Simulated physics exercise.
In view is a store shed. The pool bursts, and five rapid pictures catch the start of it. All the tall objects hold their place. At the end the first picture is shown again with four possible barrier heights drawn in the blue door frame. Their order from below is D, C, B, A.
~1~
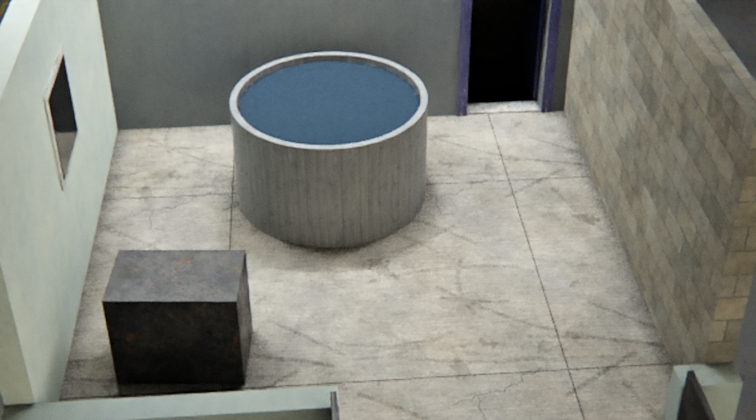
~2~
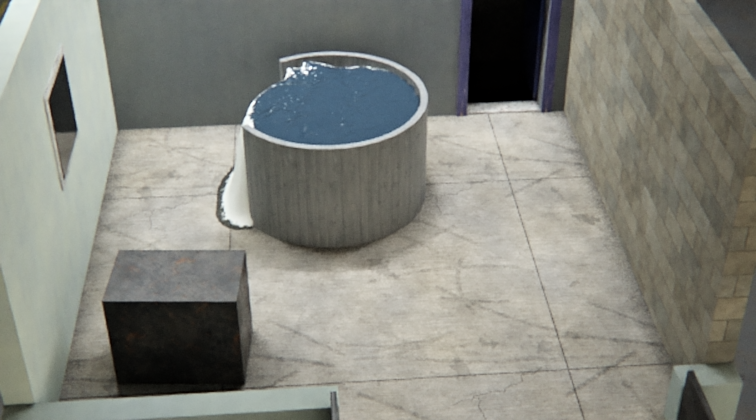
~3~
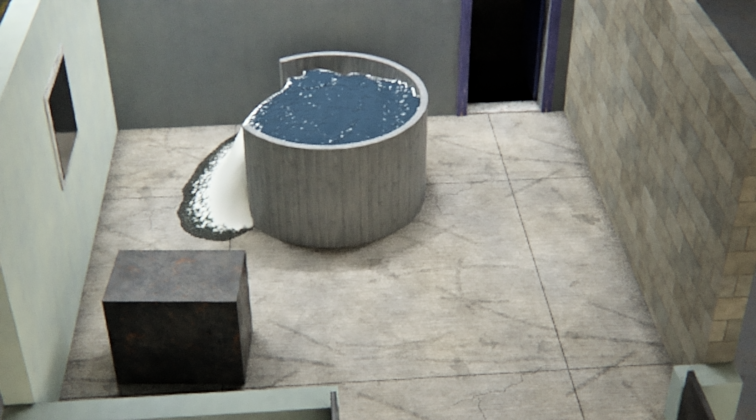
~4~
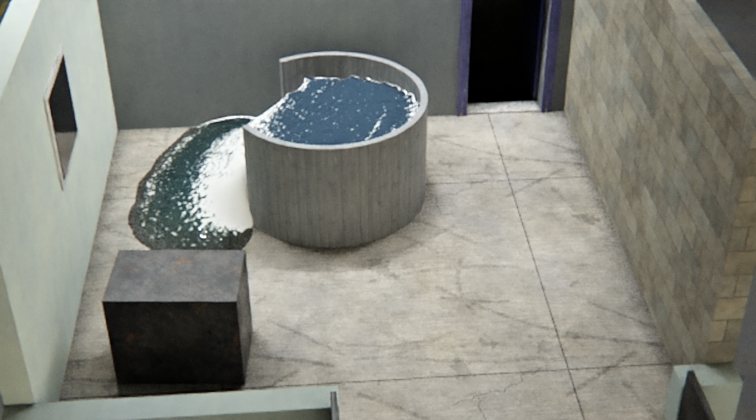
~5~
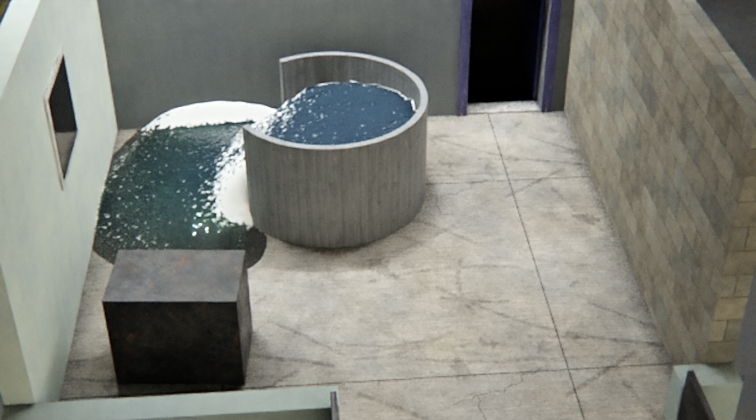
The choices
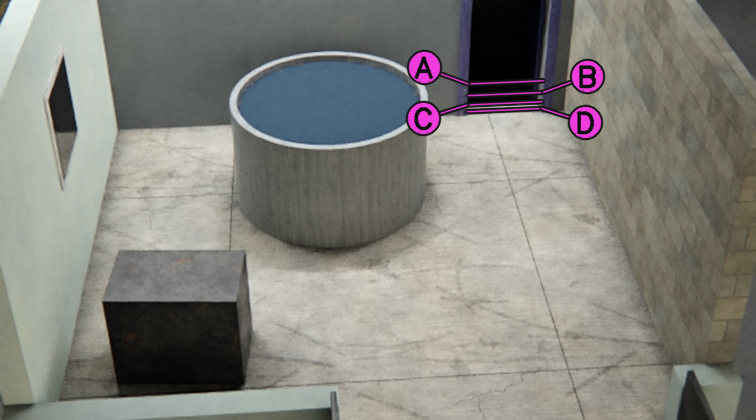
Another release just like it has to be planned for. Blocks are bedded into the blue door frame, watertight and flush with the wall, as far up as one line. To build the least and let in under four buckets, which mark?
The answer is mark C.
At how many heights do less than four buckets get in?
Three of them.
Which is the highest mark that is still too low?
That is mark D.
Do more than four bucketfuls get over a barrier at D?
Yes, that goes wrong.
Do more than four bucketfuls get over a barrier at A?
No.
In magenta, A at (506, 82); B at (505, 94); C at (504, 103); D at (504, 110); from the bottom up D, C, B, A.
With A, nothing gets over.
With B, nothing gets over.
With C, a bucket or two gets in.
With D, some 15 bucketfuls get in.
